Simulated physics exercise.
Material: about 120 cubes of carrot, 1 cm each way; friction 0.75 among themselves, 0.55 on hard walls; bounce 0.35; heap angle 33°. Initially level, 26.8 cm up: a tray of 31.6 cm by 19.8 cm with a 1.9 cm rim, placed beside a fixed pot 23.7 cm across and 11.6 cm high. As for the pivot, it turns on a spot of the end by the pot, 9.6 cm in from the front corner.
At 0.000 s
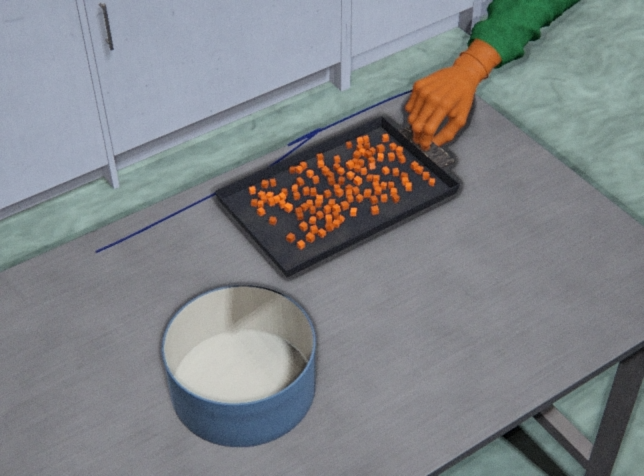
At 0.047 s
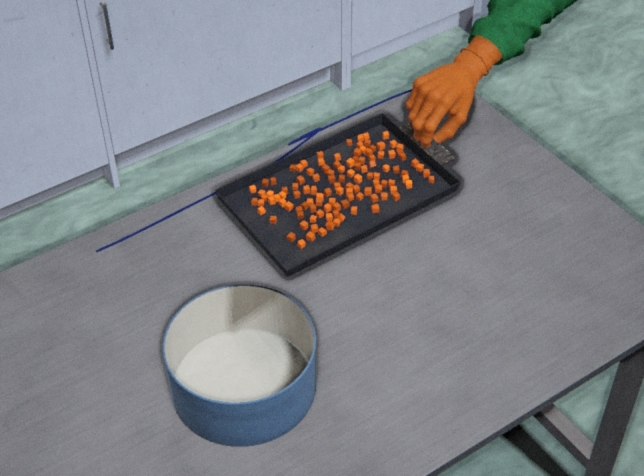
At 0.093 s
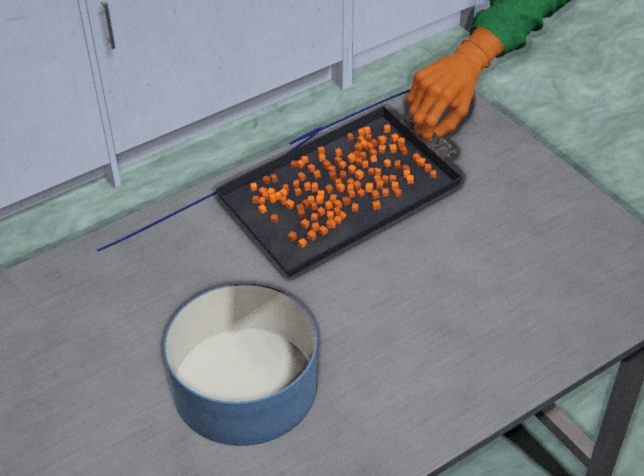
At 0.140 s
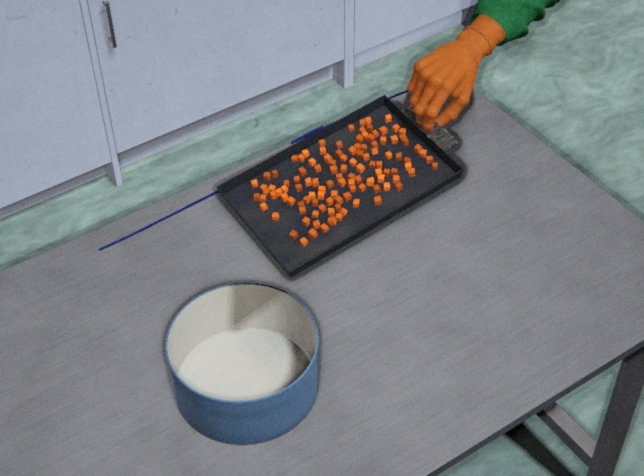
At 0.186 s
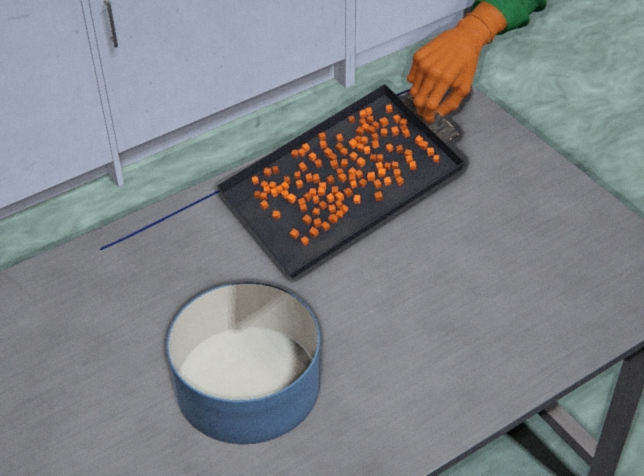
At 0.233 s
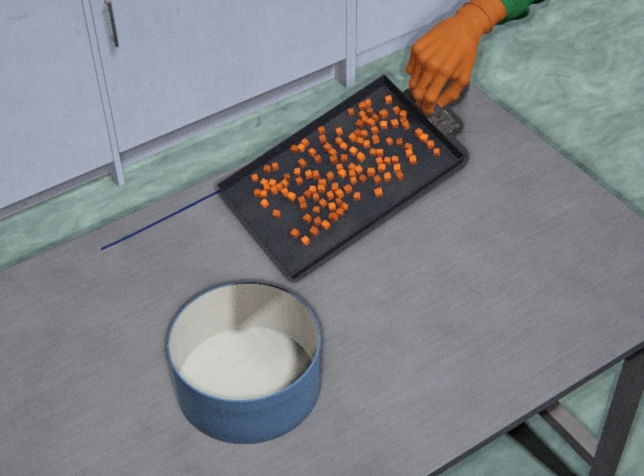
A dark tray scattered with small orange carrot cubes lies on a grey tabletop, seen from above at an angle, with pale cupboard doors and a mottled green floor behind. An orange-gloved hand in a green sleeve holds its right end, and a blue pot with a cream interior stands at lower left, a thin blue line beyond. The hand gradually raises that end, tilting the tray toward its left front corner, while the cubes barely shift on it and the view drifts very slightly.
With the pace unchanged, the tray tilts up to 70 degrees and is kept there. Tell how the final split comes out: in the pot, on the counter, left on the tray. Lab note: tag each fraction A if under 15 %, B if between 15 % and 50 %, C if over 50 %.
Pot = C, counter = A, tray = B.
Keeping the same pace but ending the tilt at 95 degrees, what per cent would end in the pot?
95 %.
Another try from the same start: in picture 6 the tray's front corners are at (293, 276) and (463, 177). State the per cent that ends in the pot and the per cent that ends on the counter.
In the pot: 15 per cent; on the counter: 35 per cent.
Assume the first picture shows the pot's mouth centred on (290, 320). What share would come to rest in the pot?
The share would be some 50 per cent.
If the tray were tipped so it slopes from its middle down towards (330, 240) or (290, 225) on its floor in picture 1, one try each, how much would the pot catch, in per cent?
Estimate: Some 50 % and some 55 % respectively.
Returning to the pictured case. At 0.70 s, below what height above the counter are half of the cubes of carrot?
Some 30 cm.
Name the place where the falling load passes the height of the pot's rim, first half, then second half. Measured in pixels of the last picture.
First near (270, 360), then at (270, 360).
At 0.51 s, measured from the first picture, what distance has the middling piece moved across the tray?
It has moved some 1 cm from its start.
After 0.51 s, tilt 43 degrees; the tray holds 100 %, the pot 0 %.
After 0.70 s, tilt 61 degrees; the tray holds 100 %, the pot 0 %.
After 1.01 s, tilt 70 degrees; the tray holds 30 %, the pot 60 %.
In the end, at 2.3 s, pot 70 %, counter 5 %, tray 25 %.
